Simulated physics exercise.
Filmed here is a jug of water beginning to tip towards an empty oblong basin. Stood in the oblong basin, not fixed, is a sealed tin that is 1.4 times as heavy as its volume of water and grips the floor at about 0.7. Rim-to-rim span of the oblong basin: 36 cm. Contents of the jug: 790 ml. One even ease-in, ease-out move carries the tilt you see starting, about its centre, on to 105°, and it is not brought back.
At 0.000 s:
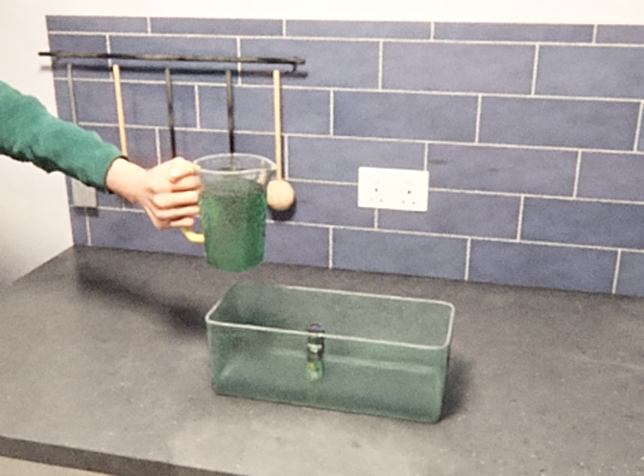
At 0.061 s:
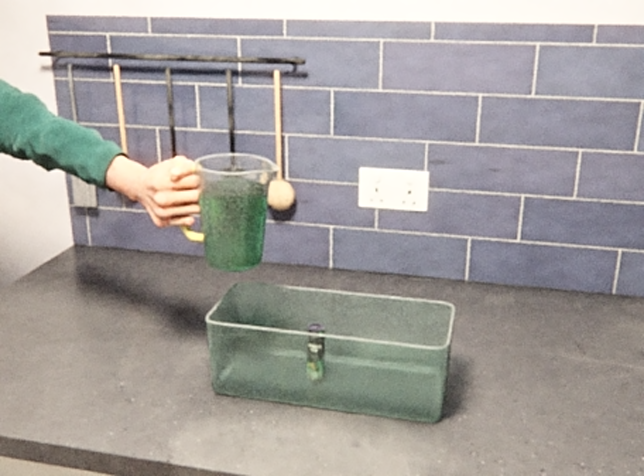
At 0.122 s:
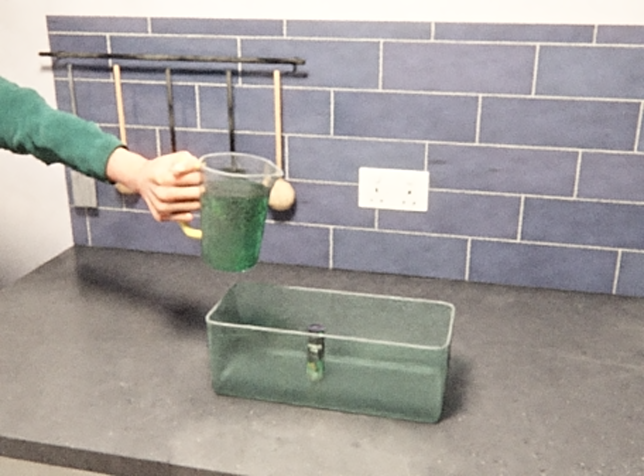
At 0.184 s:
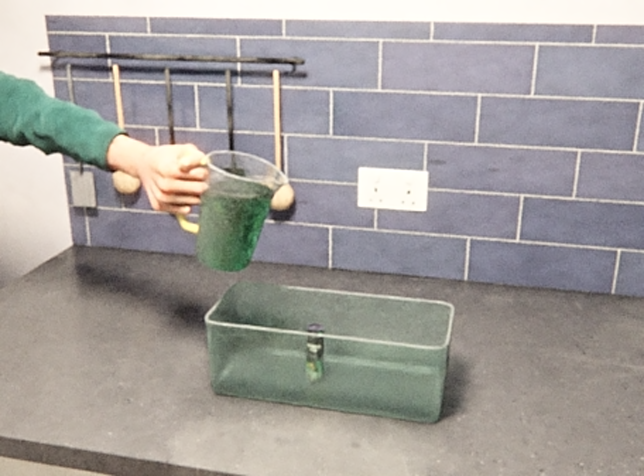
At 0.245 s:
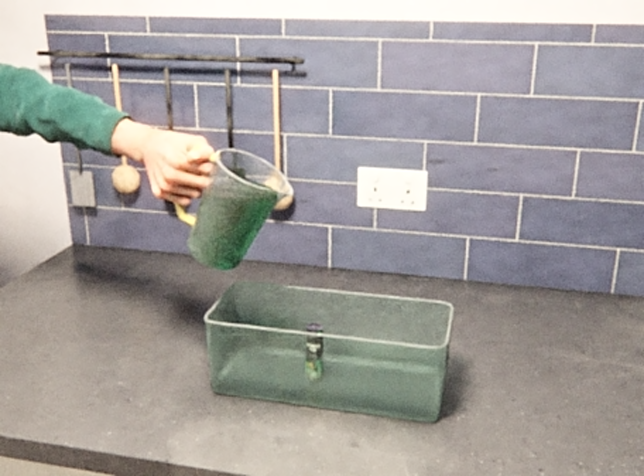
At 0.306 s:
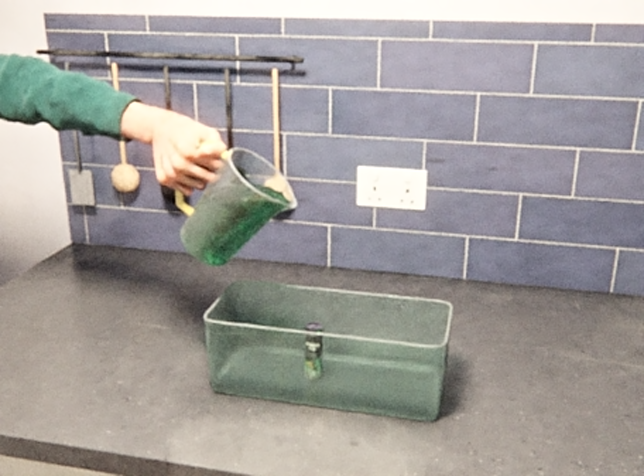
Glass jug of green-tinted water, held by a hand in a green sleeve, tilting steadily rightward above an oblong basin on a grey worktop.
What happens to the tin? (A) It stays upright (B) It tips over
A.
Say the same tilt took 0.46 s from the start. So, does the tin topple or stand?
Then the tin does not tip.
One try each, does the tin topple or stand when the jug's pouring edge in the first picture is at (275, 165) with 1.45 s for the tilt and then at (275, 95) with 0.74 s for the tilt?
Trial 1 - tin stays standing; trial 2 - tin stays standing.
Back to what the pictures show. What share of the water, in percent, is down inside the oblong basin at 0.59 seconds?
I'd put it near 10 percent.
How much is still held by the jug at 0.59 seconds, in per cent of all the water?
Fraction remaining: Approx. 68 per cent.
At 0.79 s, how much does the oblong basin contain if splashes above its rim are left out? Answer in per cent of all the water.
Some 62 percent.
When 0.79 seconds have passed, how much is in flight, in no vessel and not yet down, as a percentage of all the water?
Close to 18 per cent.
Then, 0.59 s in, the tilt is 94° and 67 per cent is still to pour; the tin stands where it began.
Then, 0.79 s in, the tilt is 105° and 21 per cent is still to pour; the tin stands where it began.
Then, 1.01 s in, the tilt is 105° and 3 per cent is still to pour; the tin stands where it began.
Then, 1.24 s in, the tilt is 105° and 0 per cent is still to pour; the tin stands where it began.
Finally, the tin stands where it began.
